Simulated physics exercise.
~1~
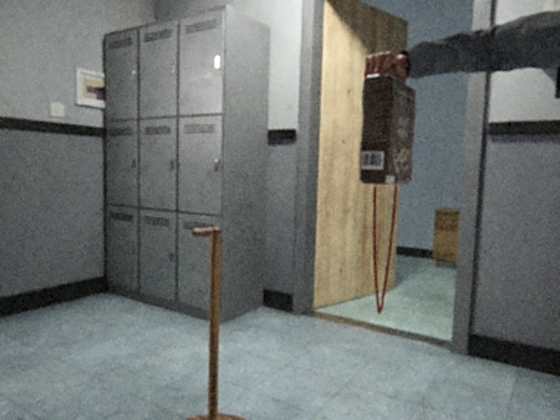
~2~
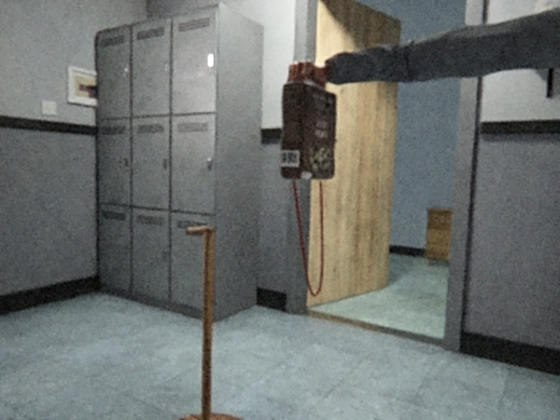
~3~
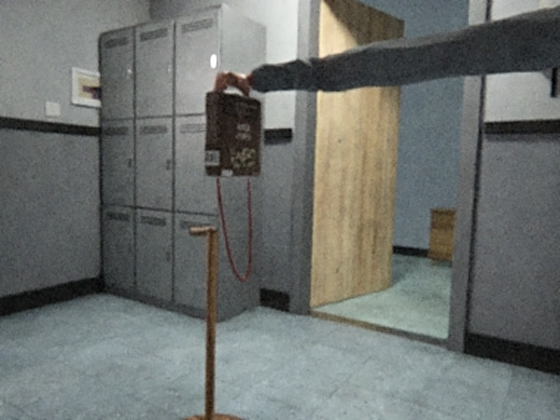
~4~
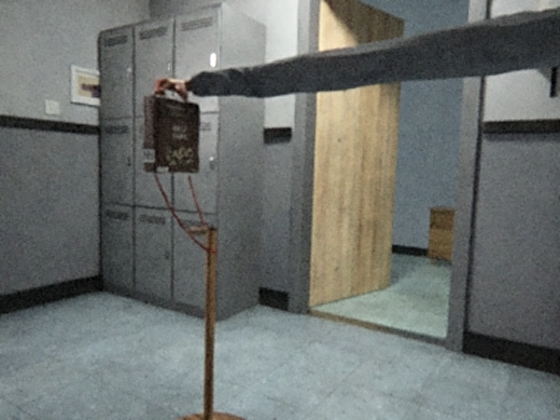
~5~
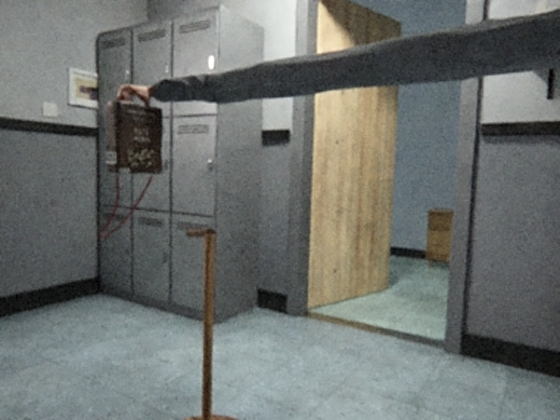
In a locker room, an arm carries a brown bag leftward past a short post.
